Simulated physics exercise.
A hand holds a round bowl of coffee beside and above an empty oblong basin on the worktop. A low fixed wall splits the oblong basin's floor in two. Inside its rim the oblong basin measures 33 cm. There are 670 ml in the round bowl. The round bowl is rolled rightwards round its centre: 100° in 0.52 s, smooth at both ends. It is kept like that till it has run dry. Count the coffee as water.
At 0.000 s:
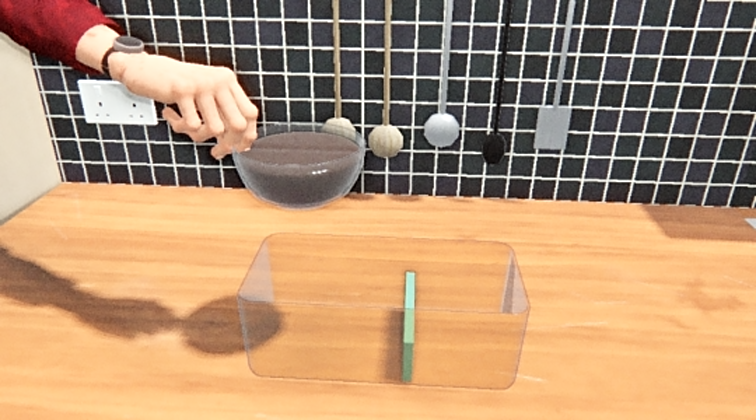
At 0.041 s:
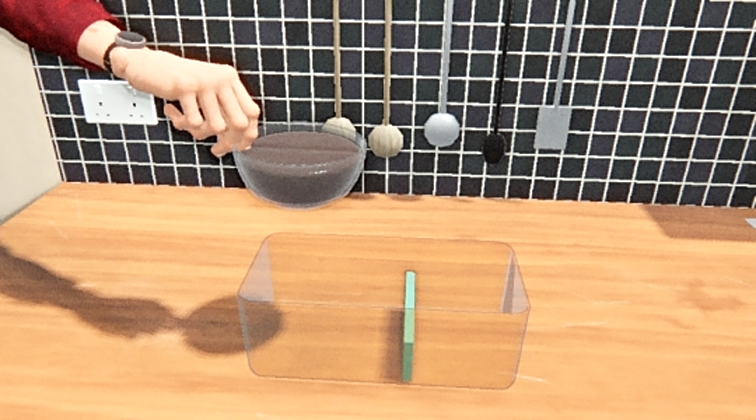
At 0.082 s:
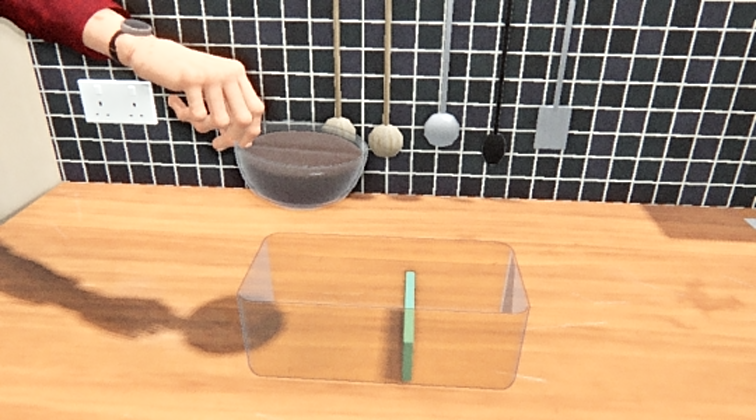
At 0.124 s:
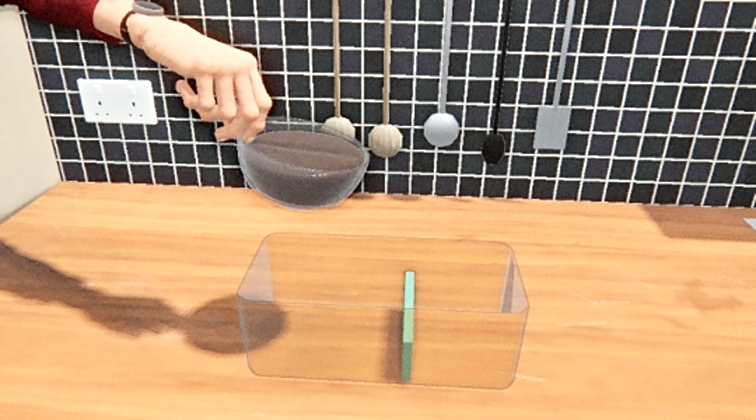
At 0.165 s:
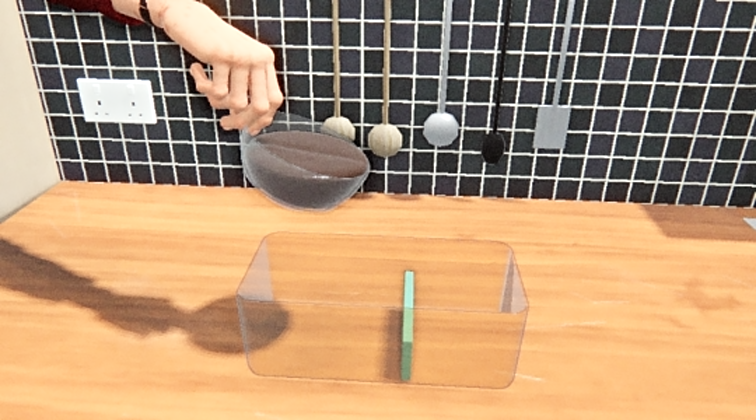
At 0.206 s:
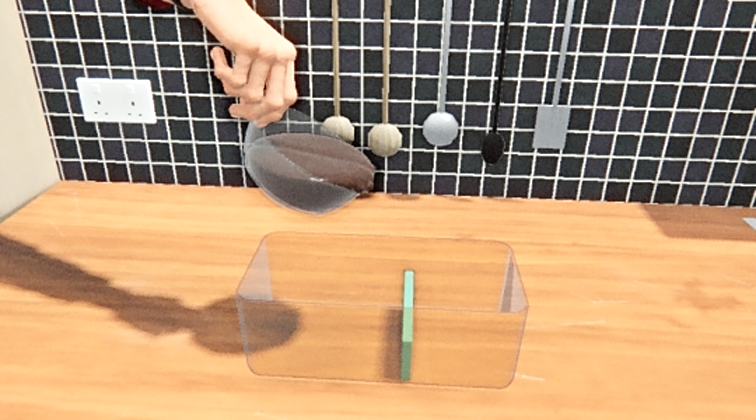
A hand holding a clear round bowl of dark coffee above a see-through oblong basin with a green divider kept it level at first, then gradually tilted it to the right over the wooden worktop.
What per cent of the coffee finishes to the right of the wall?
The far part has some 30 per cent.
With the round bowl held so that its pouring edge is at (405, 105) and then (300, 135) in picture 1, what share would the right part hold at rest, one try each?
In turn about 80 and 5 per cent.
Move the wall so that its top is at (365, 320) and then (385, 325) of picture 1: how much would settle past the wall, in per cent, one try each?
In turn about 85 and 65 per cent.
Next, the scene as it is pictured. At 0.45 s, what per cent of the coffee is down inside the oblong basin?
Some 48 per cent.
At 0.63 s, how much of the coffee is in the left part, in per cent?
Near 64 in a hundred.
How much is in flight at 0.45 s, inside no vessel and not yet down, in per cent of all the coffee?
Some 40 per cent.
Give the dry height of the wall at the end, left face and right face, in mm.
Some 46 mm on the left and 50 mm on the right.
By 0.45 s the tilt is 96° and 12 per cent is still to pour, 24 is left of the wall and 25 right of it.
By 0.63 s the tilt is 100° and 1 per cent is still to pour, 64 is left of the wall and 29 right of it.
By 0.82 s the tilt is 100° and 0 per cent is still to pour, 63 is left of the wall and 29 right of it.
By 1.02 s the tilt is 100° and 0 per cent is still to pour, 65 is left of the wall and 30 right of it.
At rest 66 per cent lies left of the wall, 30 right of it and 5 outside.
